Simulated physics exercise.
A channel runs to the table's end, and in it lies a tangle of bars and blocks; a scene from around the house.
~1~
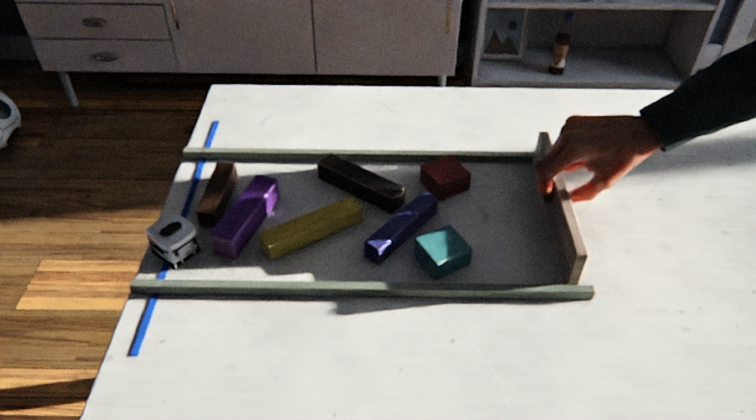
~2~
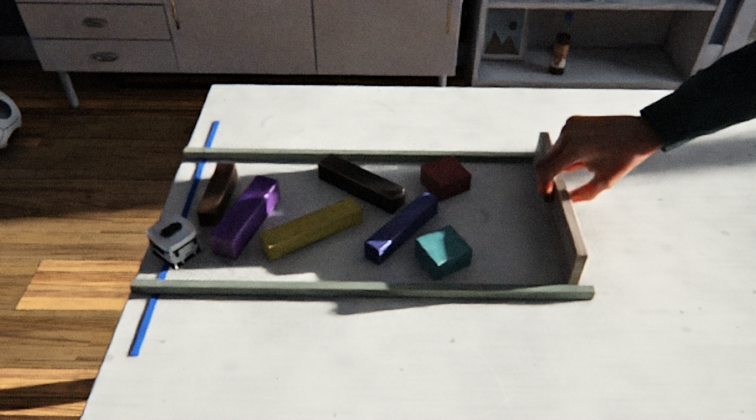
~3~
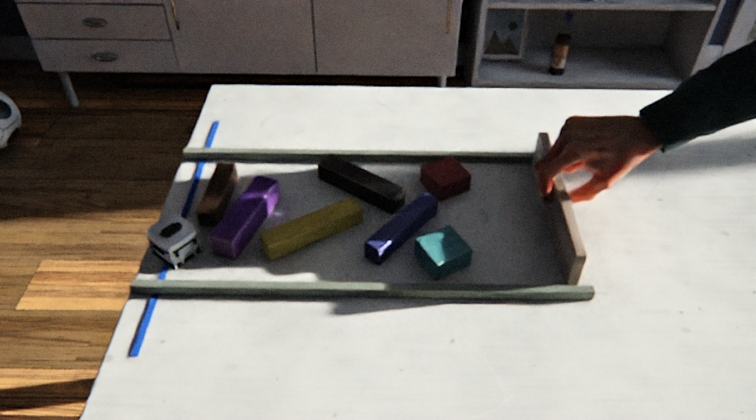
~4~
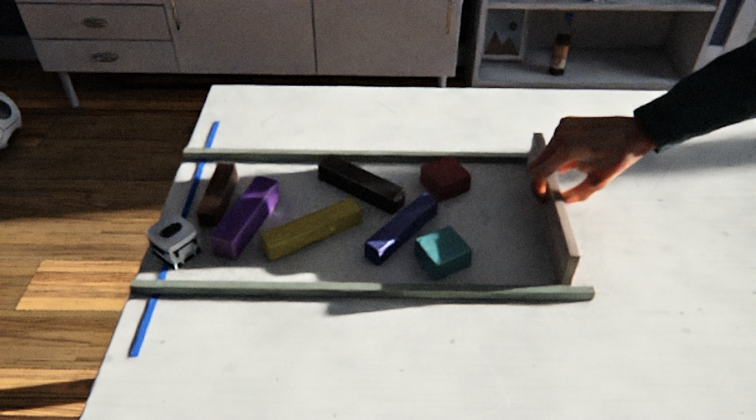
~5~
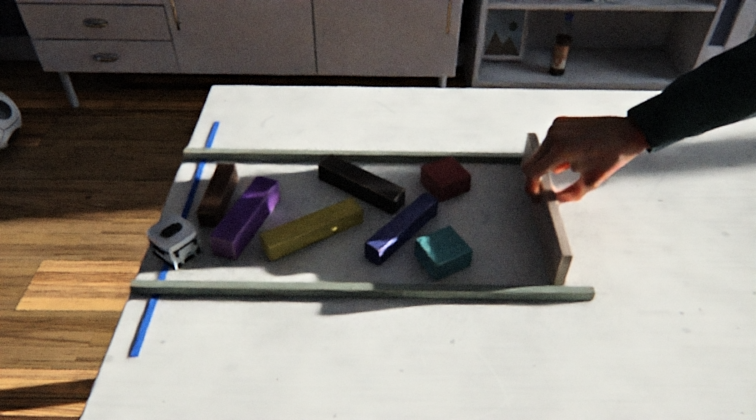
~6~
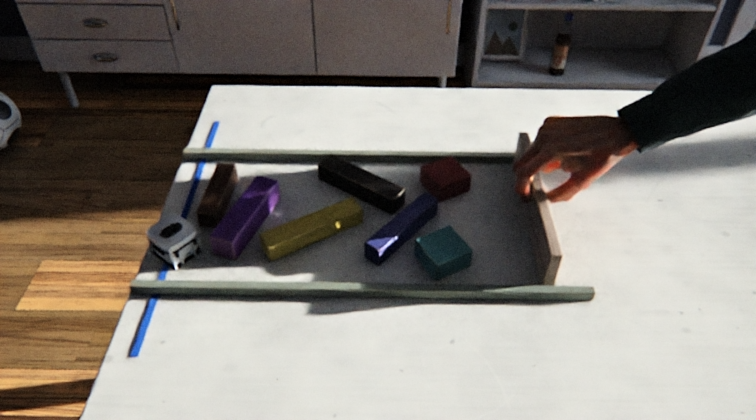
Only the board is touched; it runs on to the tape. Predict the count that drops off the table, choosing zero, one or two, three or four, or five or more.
The count that drops off is five or more.
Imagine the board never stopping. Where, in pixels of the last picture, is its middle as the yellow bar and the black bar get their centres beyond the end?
Its middle is about (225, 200) and about (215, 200).
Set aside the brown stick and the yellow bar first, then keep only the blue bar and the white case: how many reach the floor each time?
The first removal gives 4, the second gives 4.
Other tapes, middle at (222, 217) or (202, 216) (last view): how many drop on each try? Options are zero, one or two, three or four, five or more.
Counts, in turn - three or four; five or more.
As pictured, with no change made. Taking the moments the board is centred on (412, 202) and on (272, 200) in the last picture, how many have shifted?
By the first moment it's 4, by the second it's 8.
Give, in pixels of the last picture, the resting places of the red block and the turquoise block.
The red block stops around (181, 163); the turquoise block around (144, 255).
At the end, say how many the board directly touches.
The number is 2.
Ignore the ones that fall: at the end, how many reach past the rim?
That comes to 2 of them.
Soon after, none off yet; white case at rest near (174, 241); brown stick at rest near (218, 194); purple stick at rest near (247, 216).
Then, none off yet; white case moved about its own width near (139, 239); brown stick moved a little near (193, 192); purple stick moved a little near (208, 214).
At rest, the number that fall off is five or more; fallen, blue bar, black bar, yellow bar, purple stick, brown stick and white case.
